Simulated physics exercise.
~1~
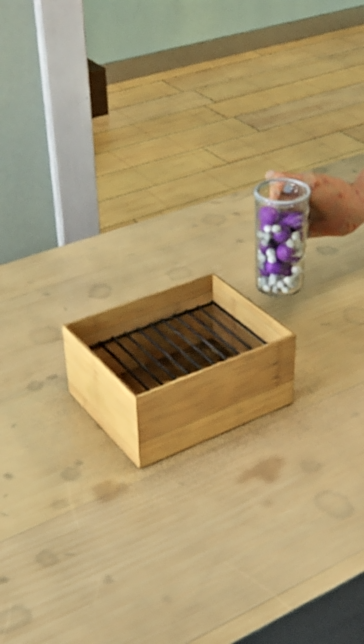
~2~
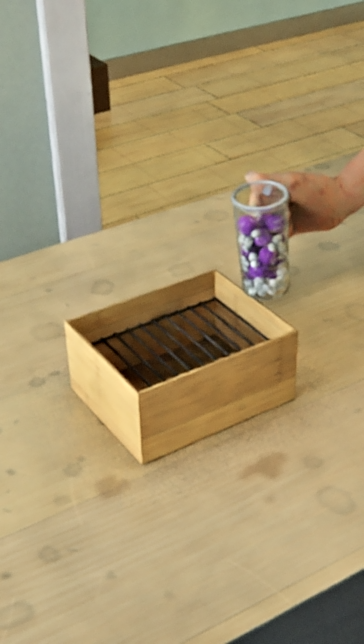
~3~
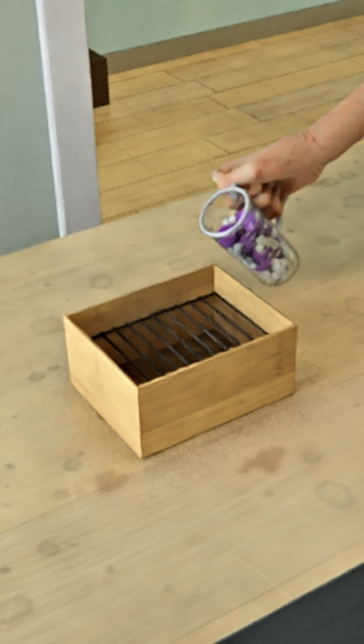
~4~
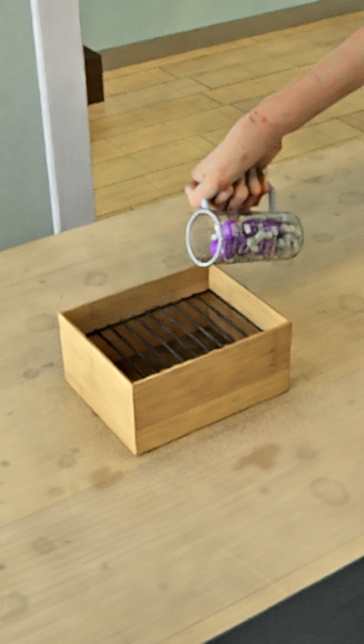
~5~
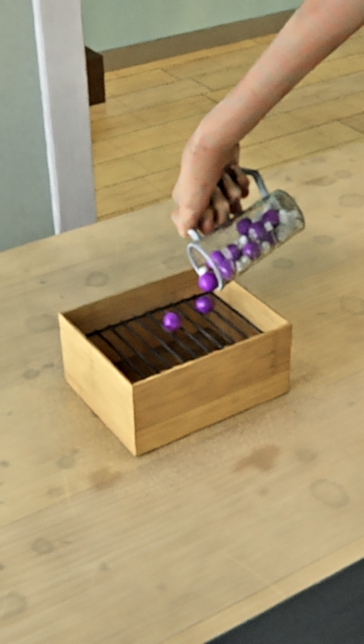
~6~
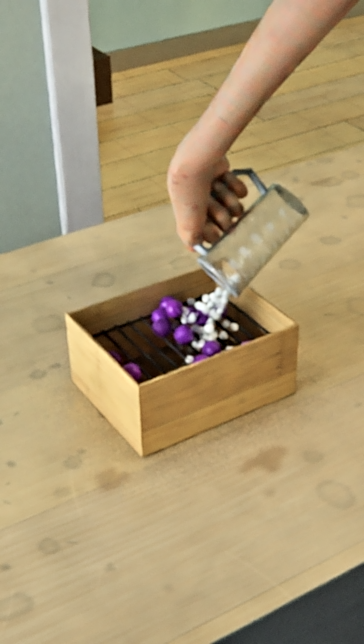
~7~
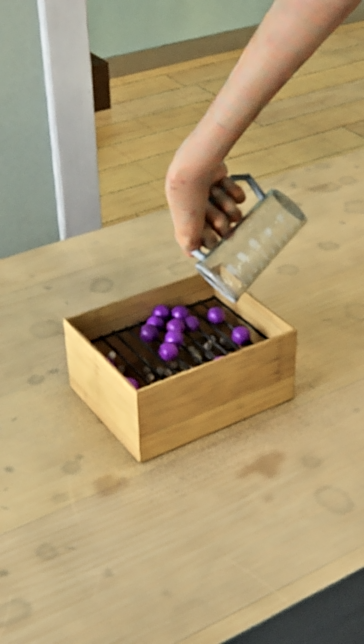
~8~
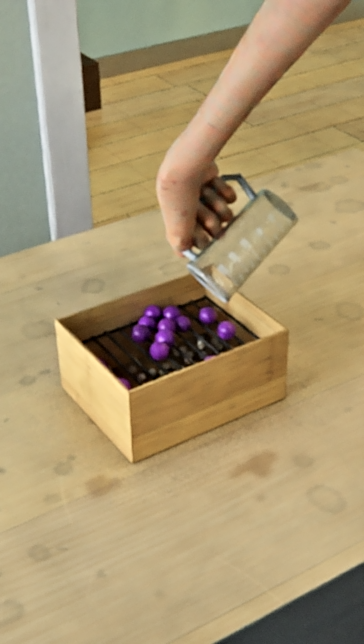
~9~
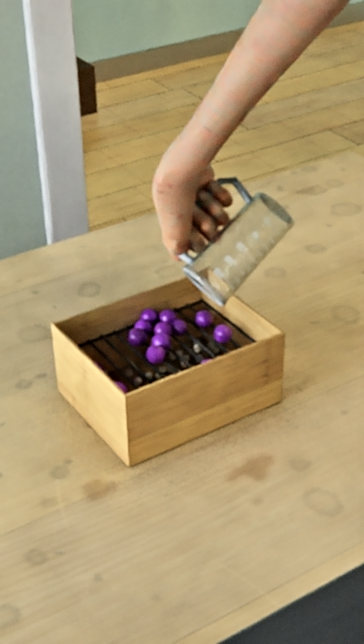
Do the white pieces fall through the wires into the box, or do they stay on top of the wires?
The white pieces fall through the wires into the box. The purple ones are held back and stay on top.
A clear cup full of white and purple pieces, held by a hand at the right, moves left toward a wooden box with dark wires across it. The hand tips the cup onto its side above the box, with the pieces still inside at first. A few purple balls roll out and land on the wires, and then the cup tilts further and small white pieces pour out among more purple ones. The white pieces slip down between the wires and out of sight. At the end the purple balls rest in a cluster on top, while the hand still holds the emptied cup tipped over the box.
